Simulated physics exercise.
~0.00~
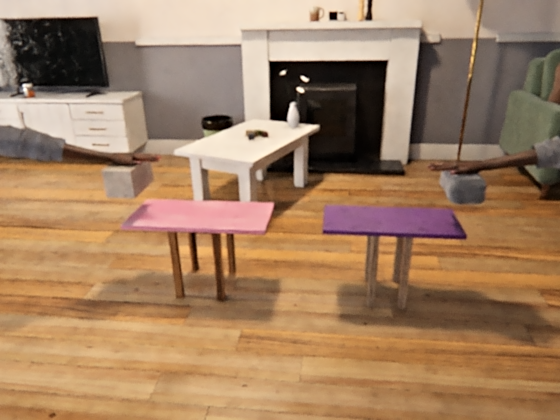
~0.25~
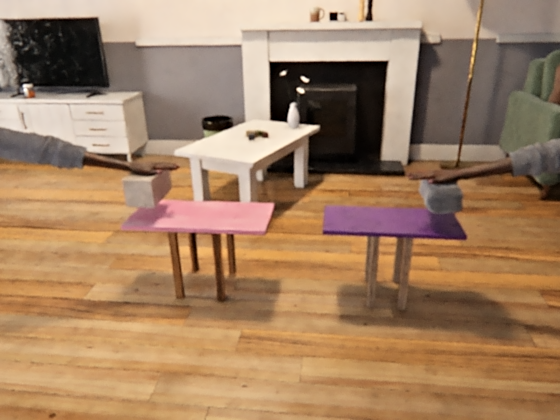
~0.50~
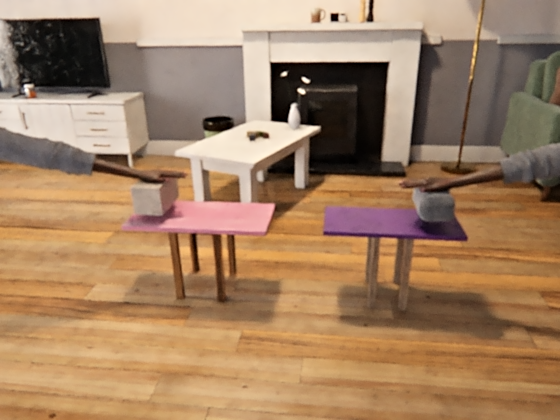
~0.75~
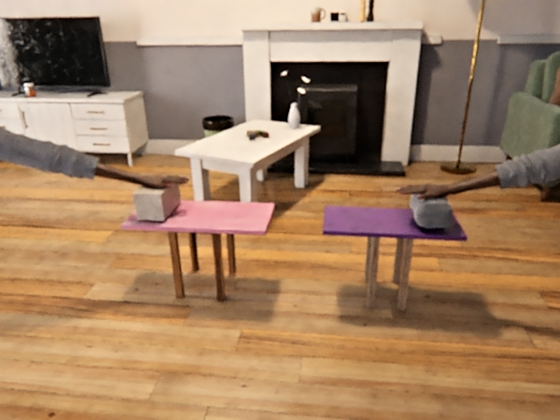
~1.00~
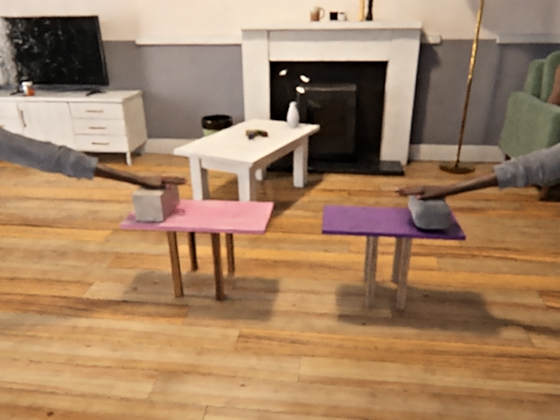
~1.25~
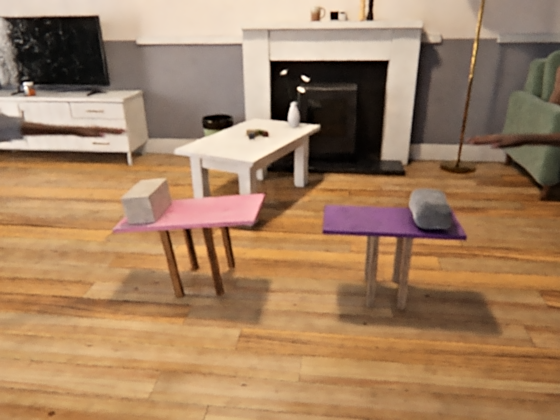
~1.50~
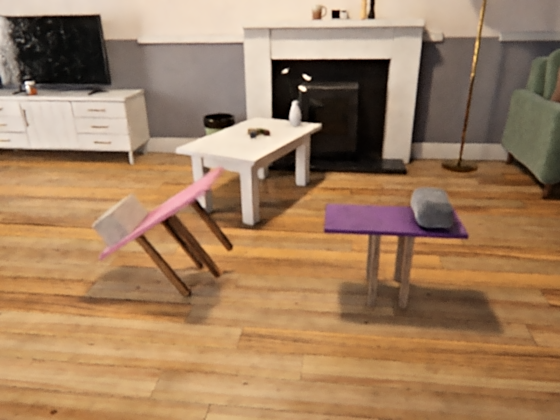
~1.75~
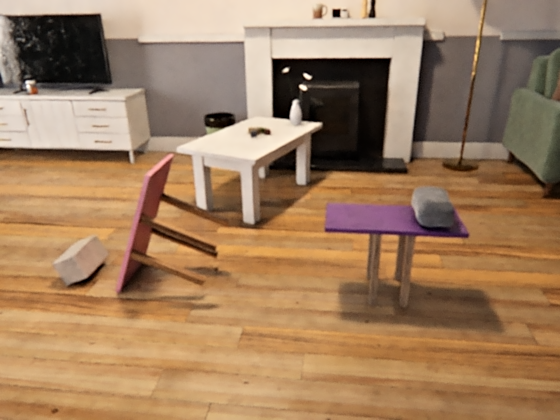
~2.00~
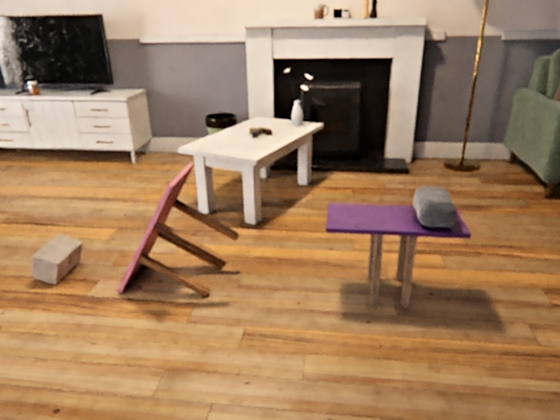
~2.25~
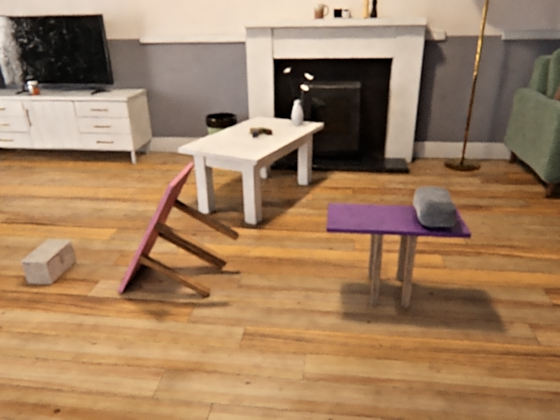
The video shows two hands placing a pale block on a pink table and a gray cushion-like object on a purple table, then letting go. The pink table tips left, dropping its block onto the floor, and ends toppled, while the purple table stands with its object on top.
